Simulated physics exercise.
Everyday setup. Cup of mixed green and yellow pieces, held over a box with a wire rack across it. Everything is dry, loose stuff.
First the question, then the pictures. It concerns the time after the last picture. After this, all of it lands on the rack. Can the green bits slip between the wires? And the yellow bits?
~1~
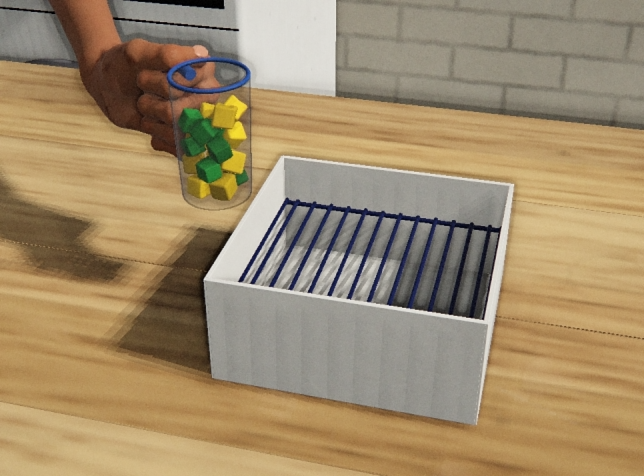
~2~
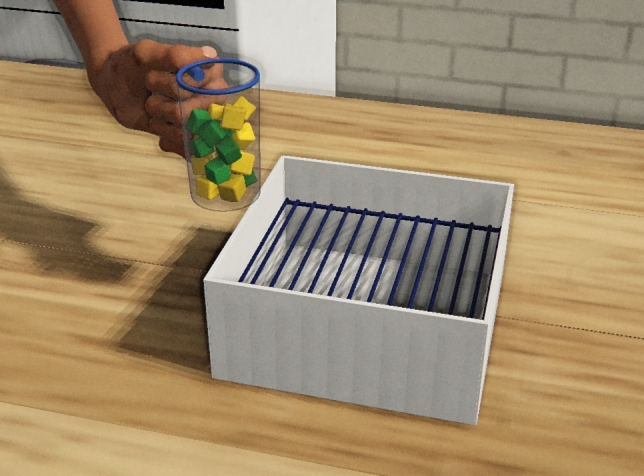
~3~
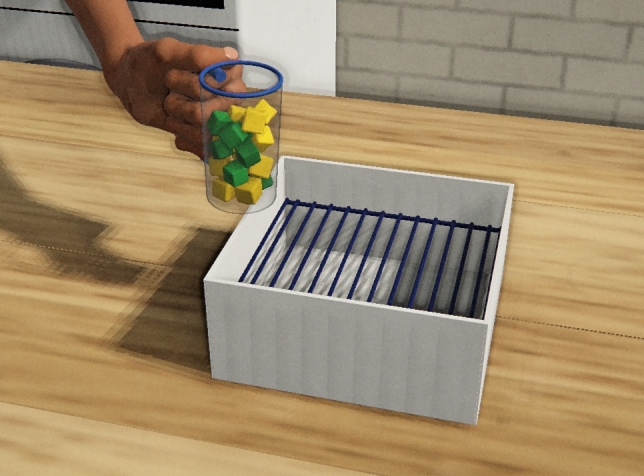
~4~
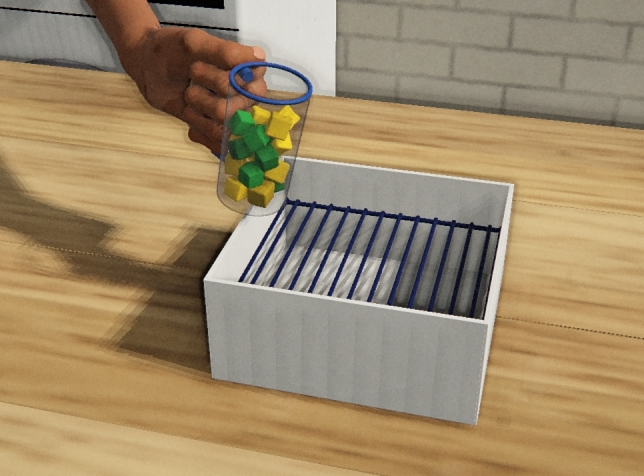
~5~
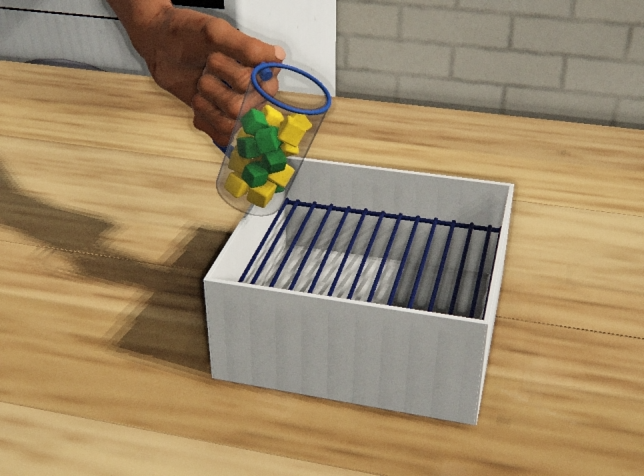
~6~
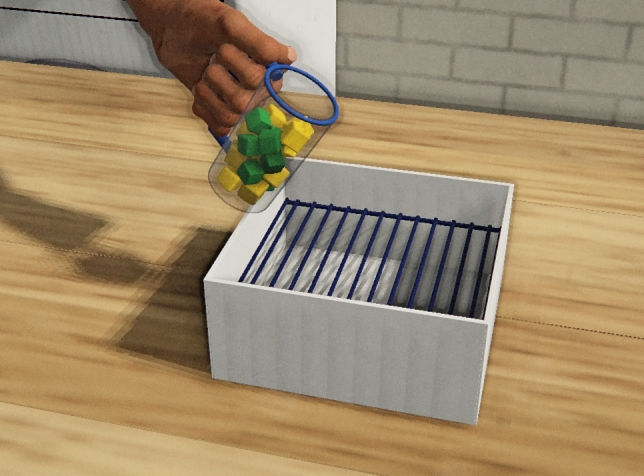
Result: Green kept above, yellow kept above.
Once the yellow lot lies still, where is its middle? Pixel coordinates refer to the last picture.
Roughly (356, 247).
Then, 0.26 s past the last view, green ones, all in the cup; yellow ones, all in the cup.
Then, 0.58 s past the last view, green ones, all in the cup; yellow ones, all in the cup.
Then, 0.93 s past the last view, green ones, most in the cup, a small part on or over the wires; yellow ones, all in the cup.
Finally, green ones, all on the wires, none under the rack; yellow ones, all on the wires, none under the rack.
